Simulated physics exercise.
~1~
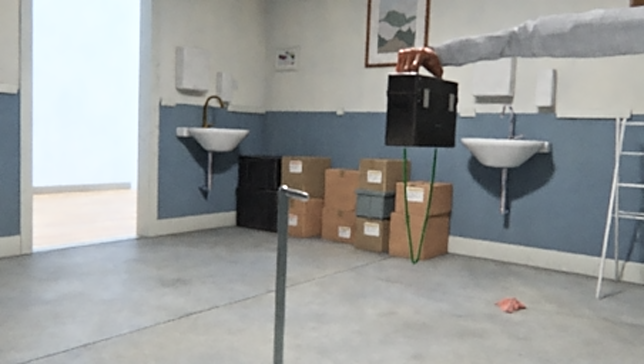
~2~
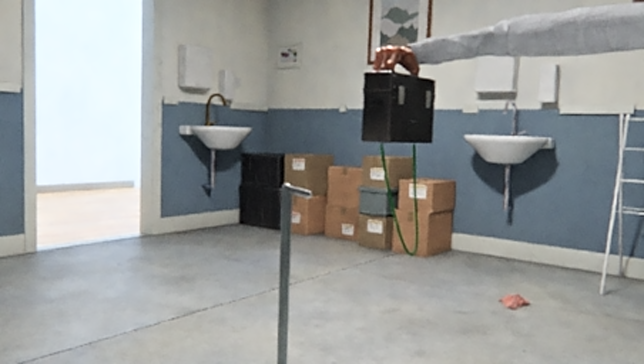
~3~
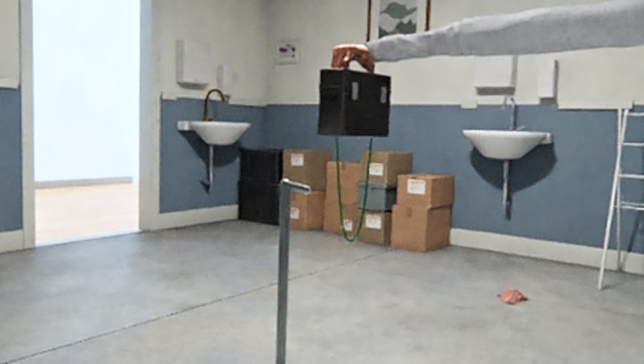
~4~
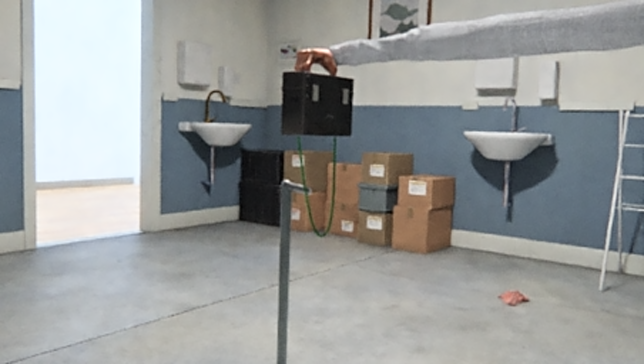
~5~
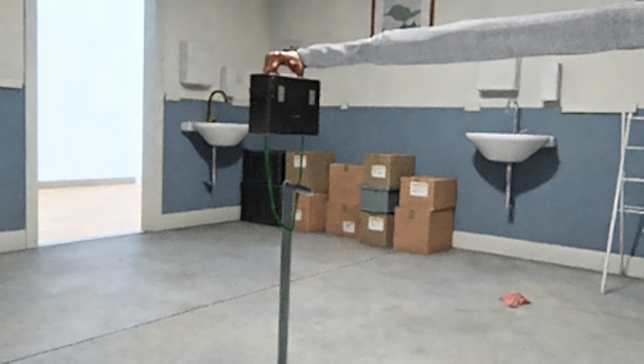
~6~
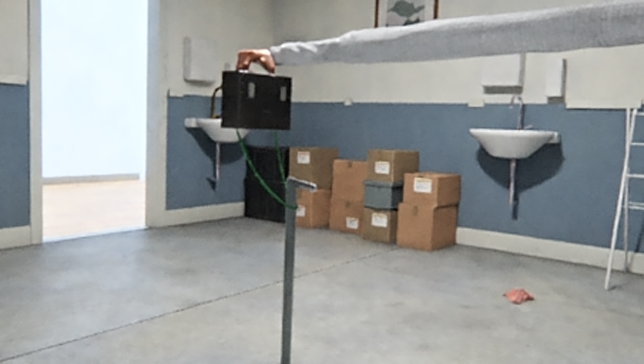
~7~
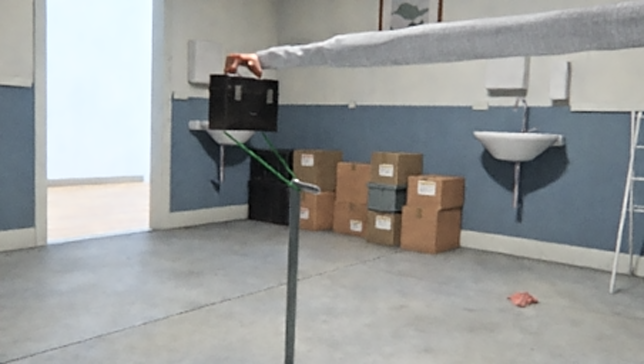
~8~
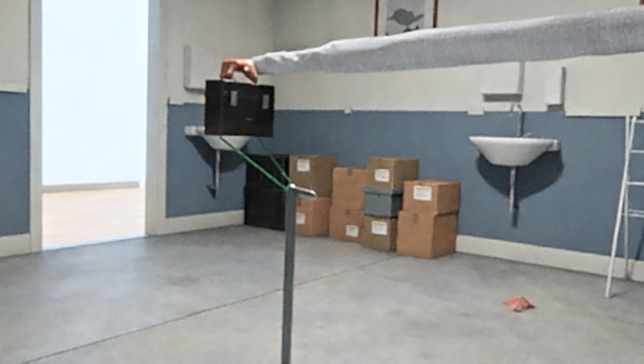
A black case with a green loop dangling beneath it was carried left by an outstretched hand across a room with sinks and stacked boxes, until the loop caught on a metal post's hook and pulled tight, stopping the case just past it.
